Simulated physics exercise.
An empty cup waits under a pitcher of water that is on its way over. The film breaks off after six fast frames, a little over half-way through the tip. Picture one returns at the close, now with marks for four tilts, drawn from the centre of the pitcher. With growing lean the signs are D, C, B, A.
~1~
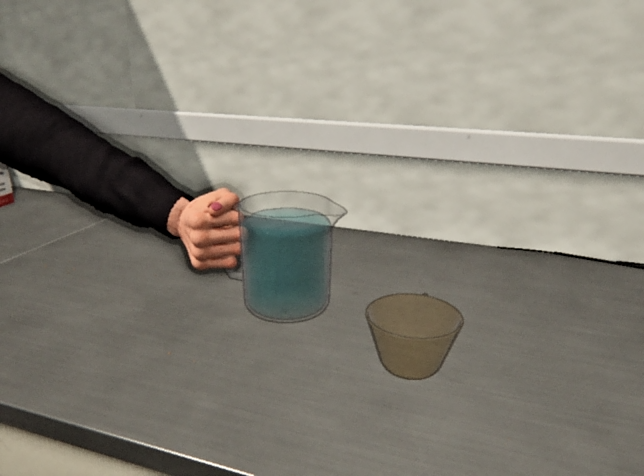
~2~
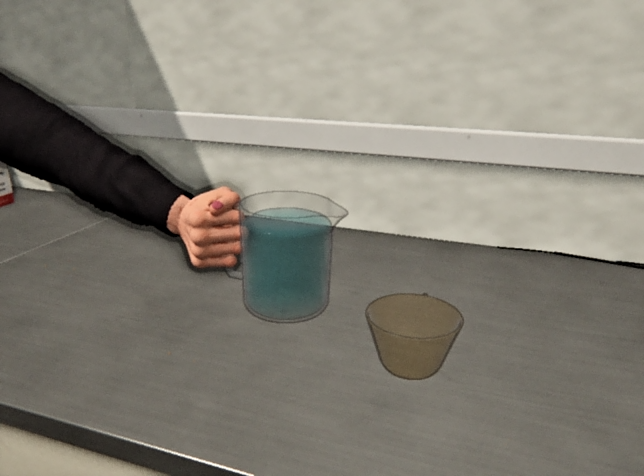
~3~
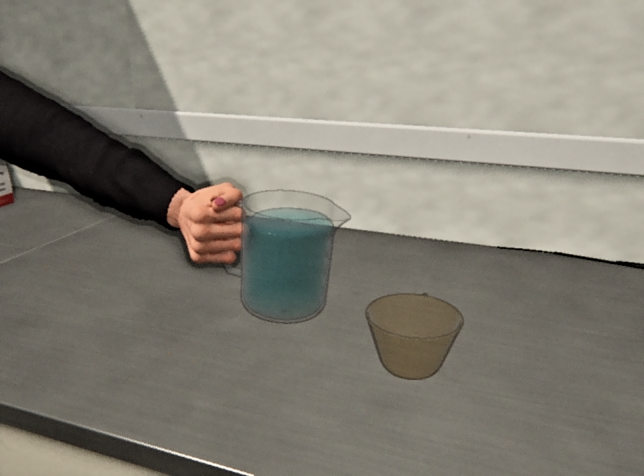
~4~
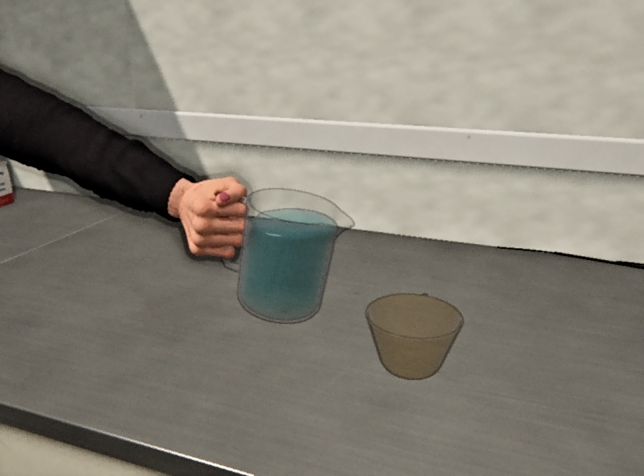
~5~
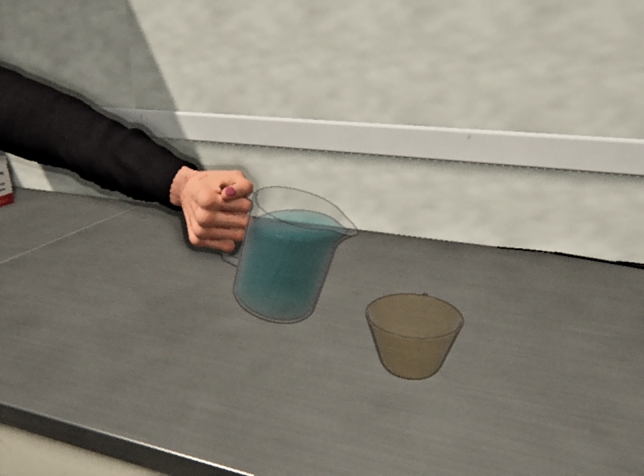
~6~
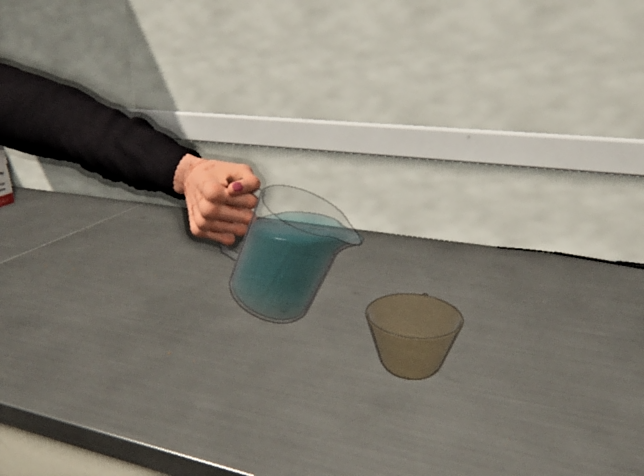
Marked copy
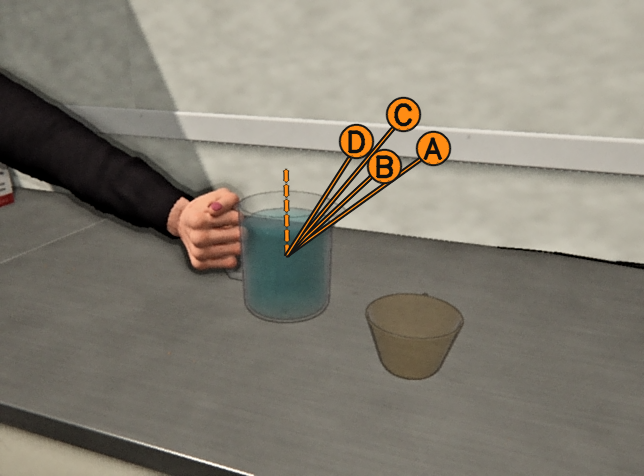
A hand in a black sleeve, reaching in from the left, grips a clear pitcher of blue liquid on a grey countertop, seen from slightly above against a pale wall. A small, empty-looking brownish cup, see-through and narrower at its base, sits to the right. The hand slowly tilts the upright pitcher rightward, its spout leaning toward the cup, while the cup and view stay still.
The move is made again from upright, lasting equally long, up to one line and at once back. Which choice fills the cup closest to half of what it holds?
B is best.
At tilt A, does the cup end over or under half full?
Over half.
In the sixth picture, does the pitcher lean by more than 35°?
No, it does not.
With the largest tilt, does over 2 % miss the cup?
No.
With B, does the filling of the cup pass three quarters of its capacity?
No, it does not.
In orange, A at (420, 159); B at (370, 177); C at (393, 128); D at (349, 158).
With A, the cup ends with about 68 % of what it can hold.
With B, the cup ends with about 50 % of what it can hold.
With C, the cup ends with about 34 % of what it can hold.
With D, the cup ends with about 21 % of what it can hold.
